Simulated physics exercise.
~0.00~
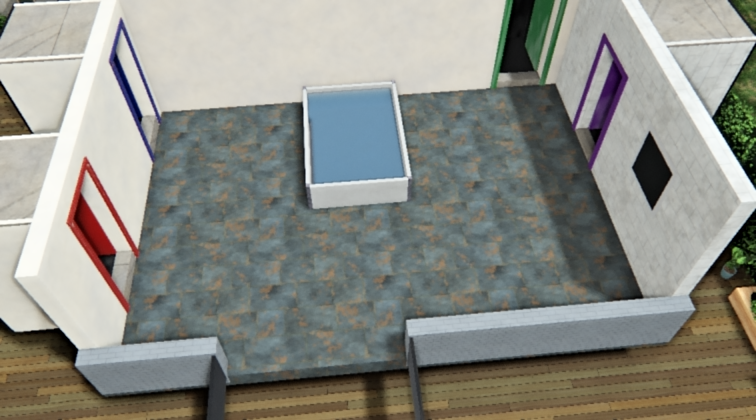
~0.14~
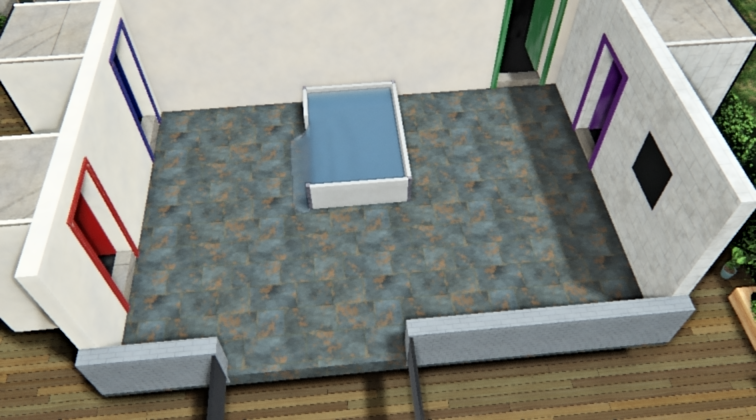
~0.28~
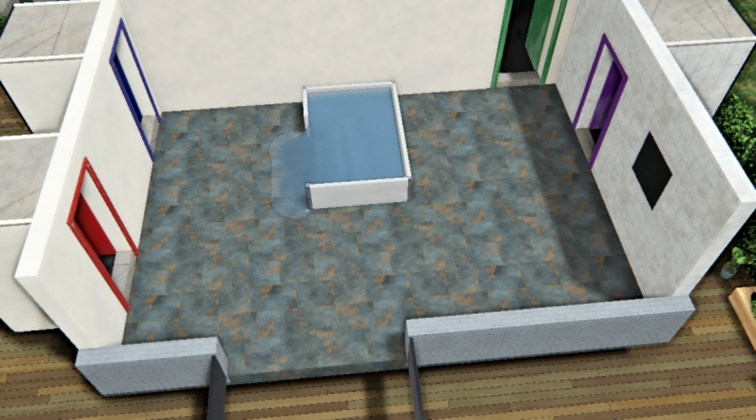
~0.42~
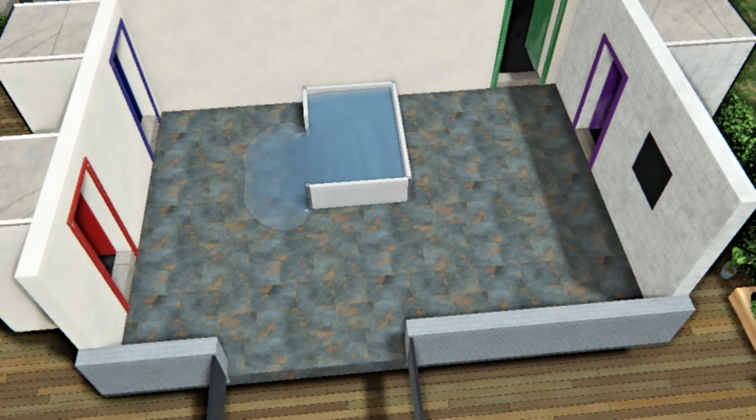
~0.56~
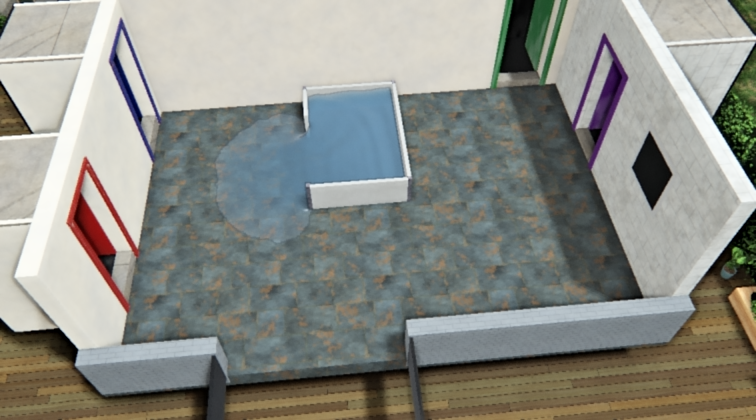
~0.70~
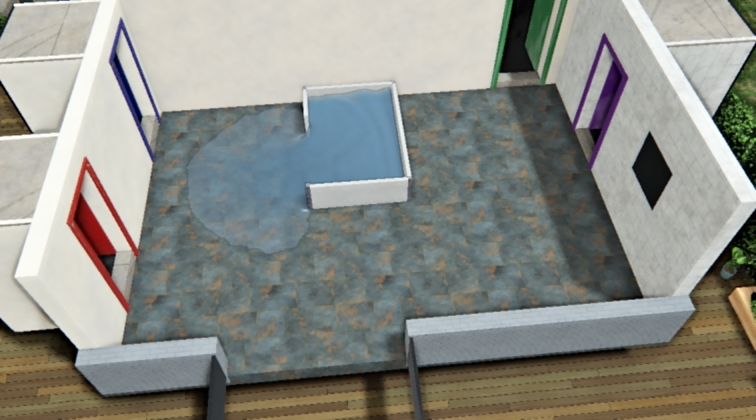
Water poured out through the open left side of a white-walled tank in an enclosed yard, then spread across the mottled floor in a widening, rounded sheet toward the red and blue doorways.
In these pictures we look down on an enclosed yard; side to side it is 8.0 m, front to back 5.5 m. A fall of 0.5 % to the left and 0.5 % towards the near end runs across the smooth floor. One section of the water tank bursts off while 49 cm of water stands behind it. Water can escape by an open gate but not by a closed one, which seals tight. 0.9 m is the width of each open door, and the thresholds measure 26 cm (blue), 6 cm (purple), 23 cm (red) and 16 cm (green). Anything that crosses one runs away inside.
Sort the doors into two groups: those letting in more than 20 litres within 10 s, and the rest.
The blue door goes with the rest; the purple door goes with the rest; the red door goes with the rest; the green door goes with the rest.
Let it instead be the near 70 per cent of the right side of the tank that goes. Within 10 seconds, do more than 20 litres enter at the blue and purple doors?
Blue stays inside, purple goes beyond, judged against that limit.
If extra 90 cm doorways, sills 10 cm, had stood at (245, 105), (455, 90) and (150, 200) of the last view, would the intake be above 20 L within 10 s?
Door 1: Lower; door 2: Lower; door 3: Higher.
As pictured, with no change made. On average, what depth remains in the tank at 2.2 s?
Roughly 21 centimetres.
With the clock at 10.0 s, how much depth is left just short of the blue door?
The depth there is near 4.0 cm.
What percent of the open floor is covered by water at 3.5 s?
I'd guess around 35 %.
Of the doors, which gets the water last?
The purple door.
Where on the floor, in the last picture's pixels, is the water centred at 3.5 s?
Close to (243, 196) in the last picture.
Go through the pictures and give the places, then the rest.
Still water, 49 cm deep, in the water tank at (354, 134), in the first frame.
Water pours out at (311, 165) and has run 0.9 m, to (301, 209); typically 8 cm deep outside, 49 cm at the water tank's back, in the second frame.
Water pours out at (311, 165) and has run 1.1 m, to (291, 215); typically 9 cm deep outside, 49 cm at the water tank's back, in the third frame.
The front is at (270, 222), 1.3 m from the gap at (311, 166); 2.3 m2 of floor is under water; 49 cm left at the back of the water tank, in the fourth frame.
Water pours out at (311, 165) and has run 1.7 m, to (226, 150); typically 6 cm deep outside, 45 cm at the water tank's back, in the fifth frame.
Water pours out at (311, 165) and has run 2.2 m, to (196, 159); typically 5 cm deep outside, 43 cm at the water tank's back, in the sixth frame.
After 1.4 s water covers 25 % of the floor and is deepest (30 cm) near (149, 189); blue door 16 cm at the sill, 0 L in, purple door not reached, red door not reached, green door not reached.
After 2.2 s water covers 30 % of the floor and is deepest (31 cm) near (162, 113); blue door 21 cm at the sill, 0 L in, purple door not reached, red door 20 cm at the sill, 0 L in, green door not reached.
After 3.5 s water covers 35 % of the floor and is deepest (28 cm) near (118, 370); blue door 17 cm at the sill, 0 L in, purple door not reached, red door 14 cm at the sill, 0 L in, green door not reached.
After 6.0 s water covers 60 % of the floor and is deepest (16 cm) near (118, 370); blue door 12 cm at the sill, 0 L in, purple door not reached, red door 13 cm at the sill, 0 L in, green door not reached.
After 10.0 s water covers 80 % of the floor and is deepest (11 cm) near (118, 370); blue door 4 cm at the sill, 0 L in, purple door 1 cm at the sill, 0 L in, red door 10 cm at the sill, 0 L in, green door 1 cm at the sill, 0 L in.
